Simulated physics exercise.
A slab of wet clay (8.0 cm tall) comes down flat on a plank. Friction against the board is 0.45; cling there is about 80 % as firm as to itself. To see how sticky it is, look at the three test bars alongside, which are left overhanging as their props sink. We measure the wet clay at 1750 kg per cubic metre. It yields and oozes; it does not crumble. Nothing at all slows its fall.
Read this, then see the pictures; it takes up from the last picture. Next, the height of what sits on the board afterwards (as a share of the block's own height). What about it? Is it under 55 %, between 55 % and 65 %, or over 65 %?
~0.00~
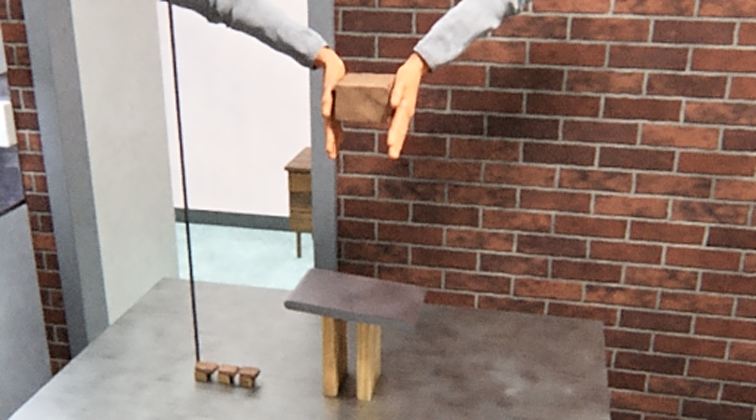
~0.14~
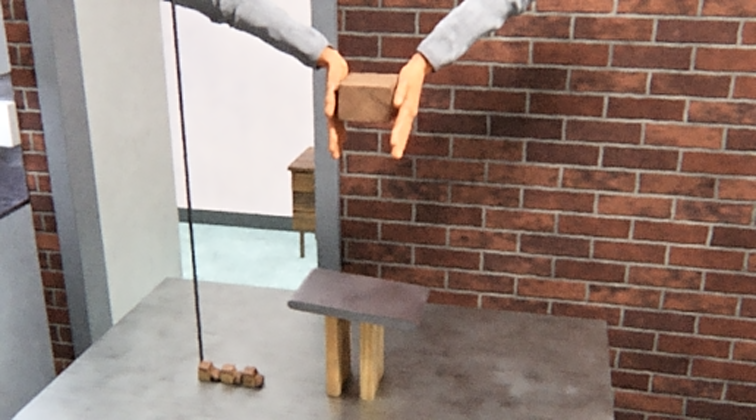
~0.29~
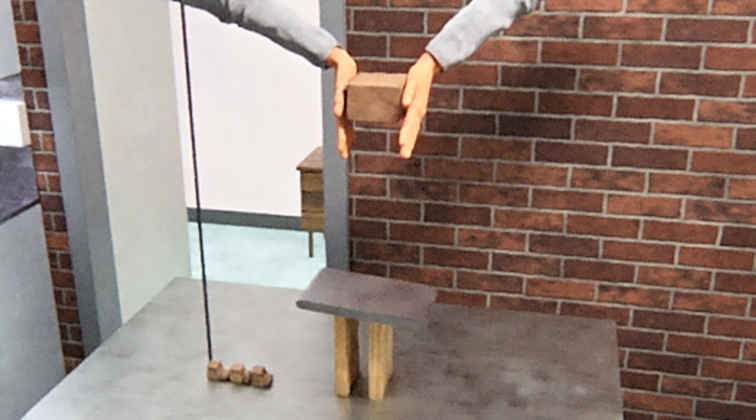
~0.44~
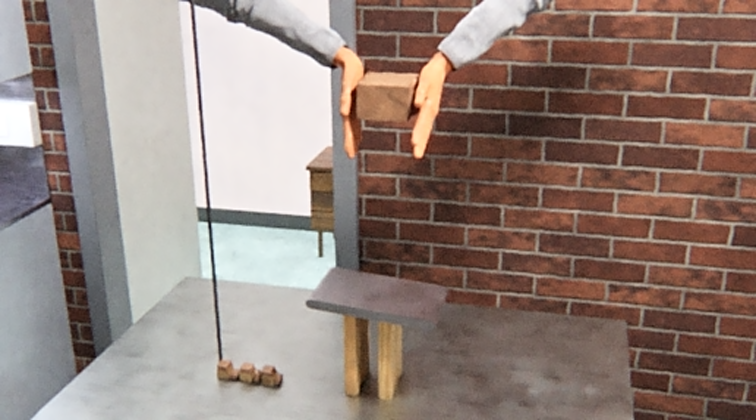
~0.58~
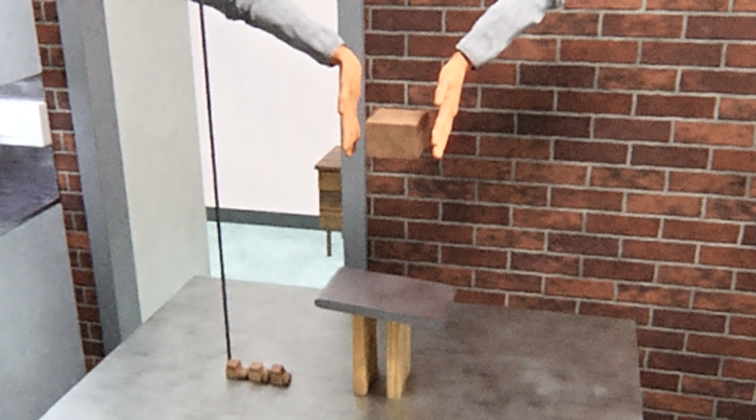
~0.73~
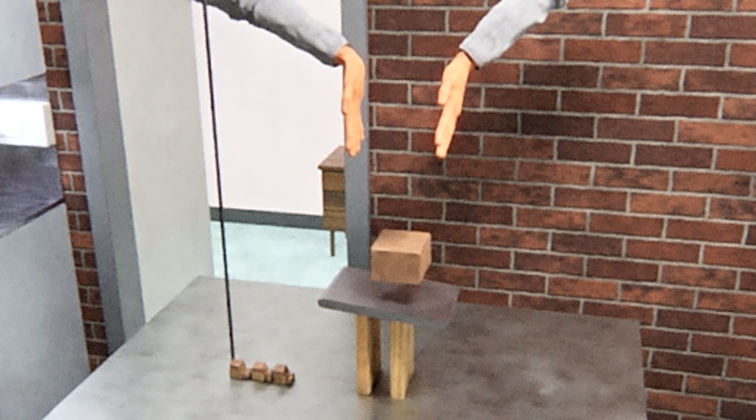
It is under 55 %.
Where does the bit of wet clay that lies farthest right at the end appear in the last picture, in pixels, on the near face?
At roughly (428, 311).
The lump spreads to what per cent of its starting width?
Near 190 % by the end.
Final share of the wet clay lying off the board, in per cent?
Some 45 percent lies off the board.
By 0.84 s, it stands 45 % of its first height and none has gone off the board.
By 0.97 s, it stands 44 % of its first height and 17 % has gone off the board.
By 1.11 s, it stands 44 % of its first height and 37 % has gone off the board.
By 1.24 s, it stands 44 % of its first height and 45 % has gone off the board.
By 1.34 s, at the end, it stands 44 % of its first height and 45 % has gone off the board.
